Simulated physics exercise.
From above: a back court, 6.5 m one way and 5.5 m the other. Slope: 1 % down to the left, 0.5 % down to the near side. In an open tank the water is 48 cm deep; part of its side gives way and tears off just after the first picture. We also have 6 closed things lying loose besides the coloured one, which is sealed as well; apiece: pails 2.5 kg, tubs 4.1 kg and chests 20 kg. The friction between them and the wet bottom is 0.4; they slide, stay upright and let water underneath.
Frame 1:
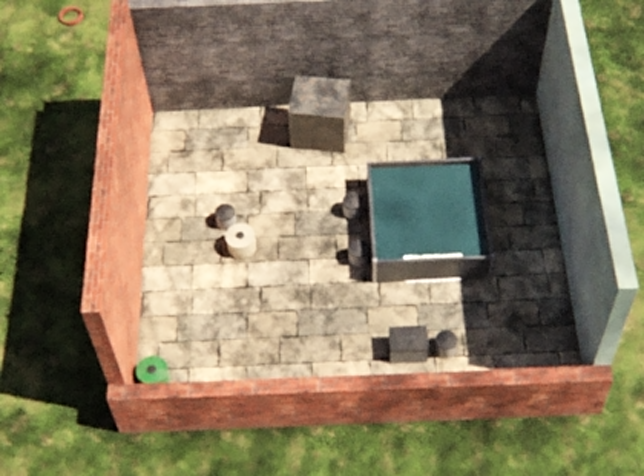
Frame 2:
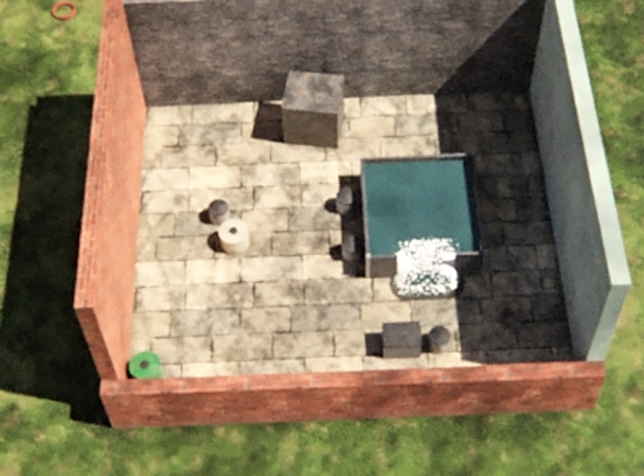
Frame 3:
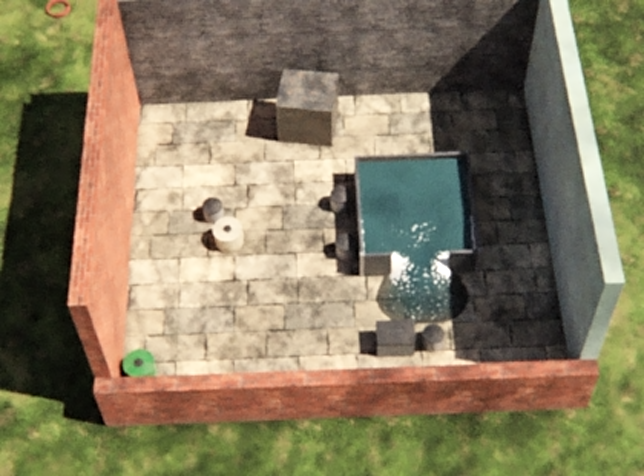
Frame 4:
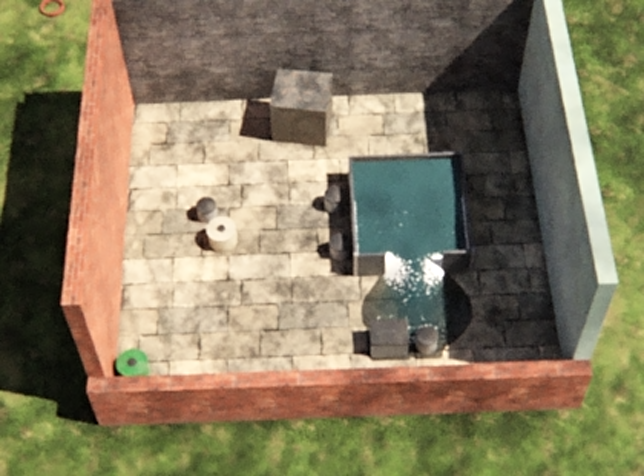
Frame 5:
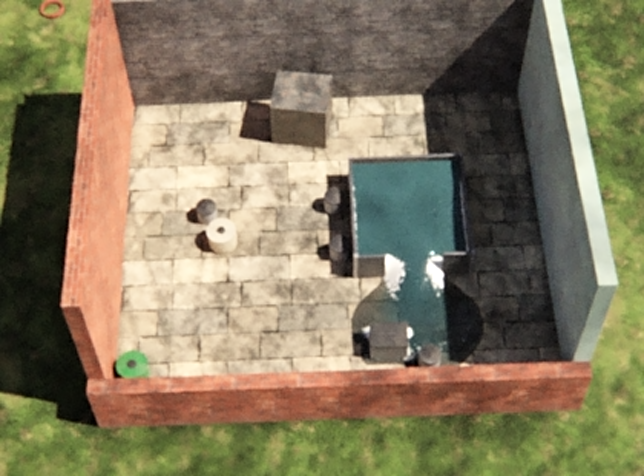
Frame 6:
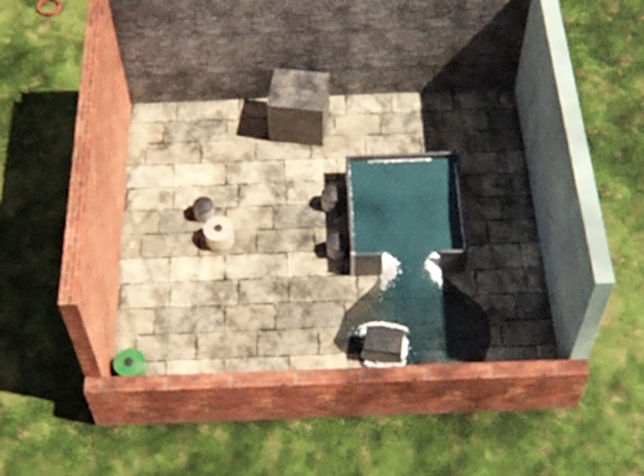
The footage shows a walled, paved court seen from above, where part of an open tank's near side gives way and water pours out, spreading across the paving to the brick wall and around a dark chest and tub.
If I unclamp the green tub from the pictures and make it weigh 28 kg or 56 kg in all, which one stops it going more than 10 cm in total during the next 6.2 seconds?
Just the heavier.
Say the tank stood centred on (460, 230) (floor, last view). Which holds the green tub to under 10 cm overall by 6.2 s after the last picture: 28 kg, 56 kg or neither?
Then the outcome is clear: The heavier mass alone works.
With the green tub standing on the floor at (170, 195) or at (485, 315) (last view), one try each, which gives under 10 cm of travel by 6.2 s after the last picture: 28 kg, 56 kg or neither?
In that order: Either load holds; either load holds.
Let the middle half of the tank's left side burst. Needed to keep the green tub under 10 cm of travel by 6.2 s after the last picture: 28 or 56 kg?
Then I'd expect only the heavy mass to do.
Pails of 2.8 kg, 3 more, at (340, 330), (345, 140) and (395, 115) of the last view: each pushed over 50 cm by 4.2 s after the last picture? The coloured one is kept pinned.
In order: Farther, then not as far, then not as far.
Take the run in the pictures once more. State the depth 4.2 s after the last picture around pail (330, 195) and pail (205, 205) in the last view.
Depth approx. 0 cm / 0 cm.
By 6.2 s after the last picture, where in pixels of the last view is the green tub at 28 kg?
Pixel estimate: Near (130, 328).
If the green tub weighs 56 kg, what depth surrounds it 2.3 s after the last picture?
9 cm, roughly.
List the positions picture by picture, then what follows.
The green tub at (152, 369), on the bottom; 3.0 m2 under water; 0 of 7 have shifted, in the first picture.
The green tub at (145, 365) rests on the ground; water covers 3.4 m2; 0 of 7 have shifted, in the second picture.
The green tub at (139, 363), on the bottom; 3.9 m2 under water; 0 of 7 have shifted, in the third picture.
The green tub at (132, 362), on the bottom; 4.5 m2 under water; 0 of 7 have shifted, in the fourth picture.
The green tub at (132, 364), on the bottom; 5.1 m2 under water; 1 of 7 have shifted, in the fifth picture.
The green tub at (129, 362), on the bottom; 5.9 m2 under water; 2 of 7 have shifted, in the sixth picture.
Then, 0.6 s after the last picture the green tub would be 0 cm from its start with 28 kg and 0 cm from its start with 56 kg; 0 cm of water round it then.
Then, 2.3 s after the last picture the green tub would be 0 cm from its start with 28 kg and 0 cm from its start with 56 kg; 9 cm of water round it then.
Then, 4.2 s after the last picture the green tub would be 48 cm from its start with 28 kg and 0 cm from its start with 56 kg; 11 cm of water round it then.
Then, 6.2 s after the last picture the green tub would be 55 cm from its start with 28 kg and 0 cm from its start with 56 kg; 11 cm of water round it then.
